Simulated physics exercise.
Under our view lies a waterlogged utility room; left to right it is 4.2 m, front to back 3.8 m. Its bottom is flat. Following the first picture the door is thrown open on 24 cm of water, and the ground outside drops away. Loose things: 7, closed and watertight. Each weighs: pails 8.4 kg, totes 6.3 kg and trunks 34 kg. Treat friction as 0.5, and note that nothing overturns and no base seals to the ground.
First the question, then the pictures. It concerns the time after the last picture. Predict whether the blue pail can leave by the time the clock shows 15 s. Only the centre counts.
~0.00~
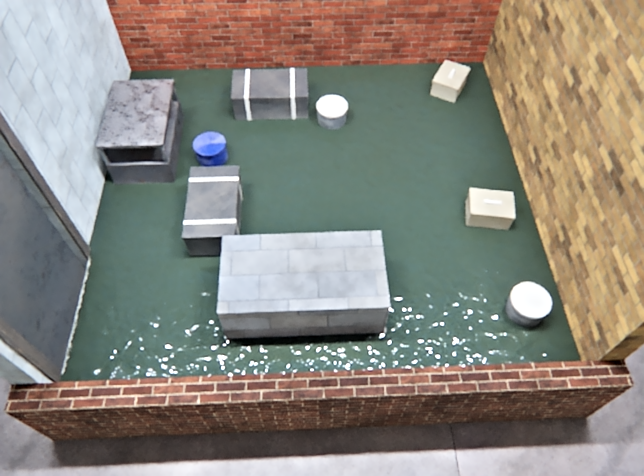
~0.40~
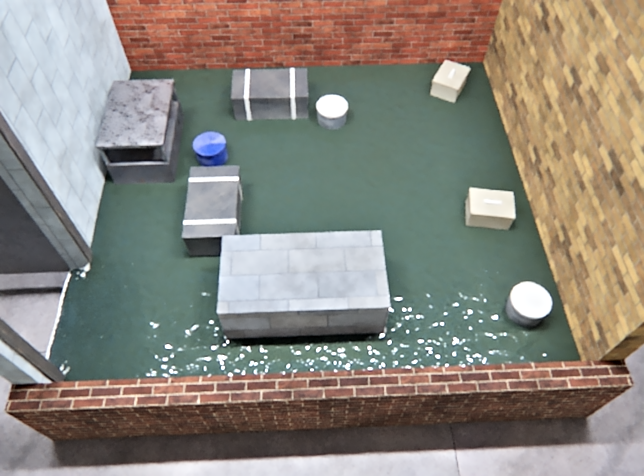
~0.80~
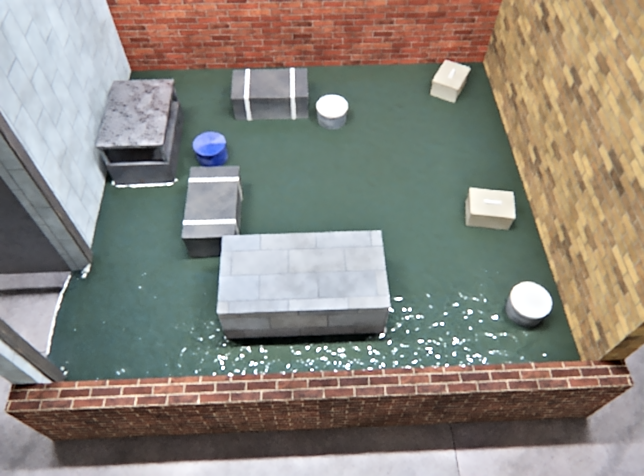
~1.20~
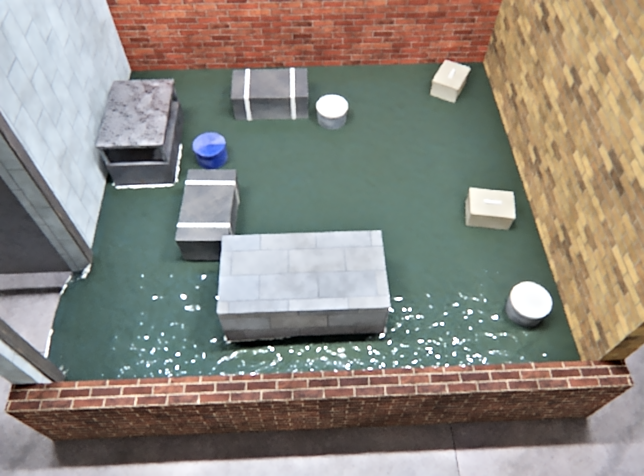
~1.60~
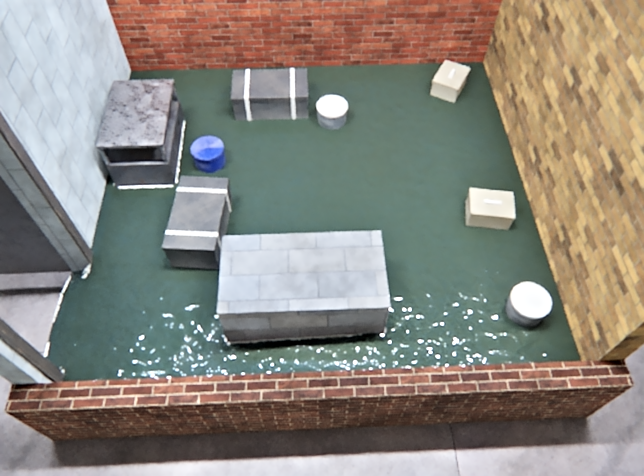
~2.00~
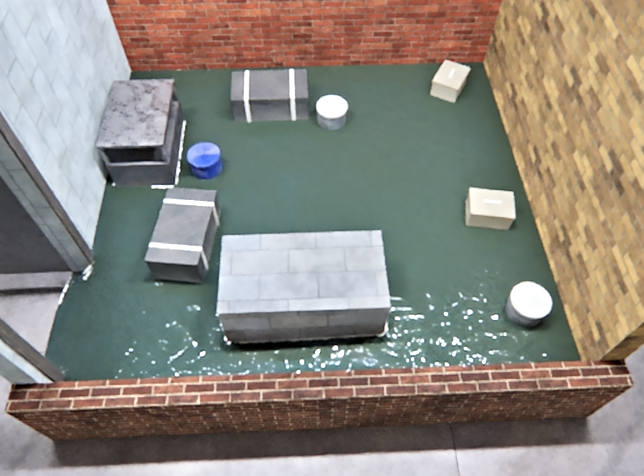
Pretty sure it is out by then.
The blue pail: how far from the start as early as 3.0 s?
Roughly 60 cm by then.
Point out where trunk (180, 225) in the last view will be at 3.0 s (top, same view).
Estimated pixel: Around (132, 268).
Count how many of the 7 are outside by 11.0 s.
2 in total.
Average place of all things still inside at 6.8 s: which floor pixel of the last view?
Close to (381, 191).
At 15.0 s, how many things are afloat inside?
Tally: 5 of them.
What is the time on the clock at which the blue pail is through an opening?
Around 5.0 seconds.
After 3.0 s the blue pail is near (182, 187), 0.6 m from its start, afloat; 0 of 7 are out; 7 afloat.
After 6.8 s the blue pail has gone out; 2 of 7 are out; 5 afloat.
After 11.0 s the blue pail has gone out; 2 of 7 are out; 5 afloat.
After 15.0 s the blue pail has gone out; 2 of 7 are out; 5 afloat.
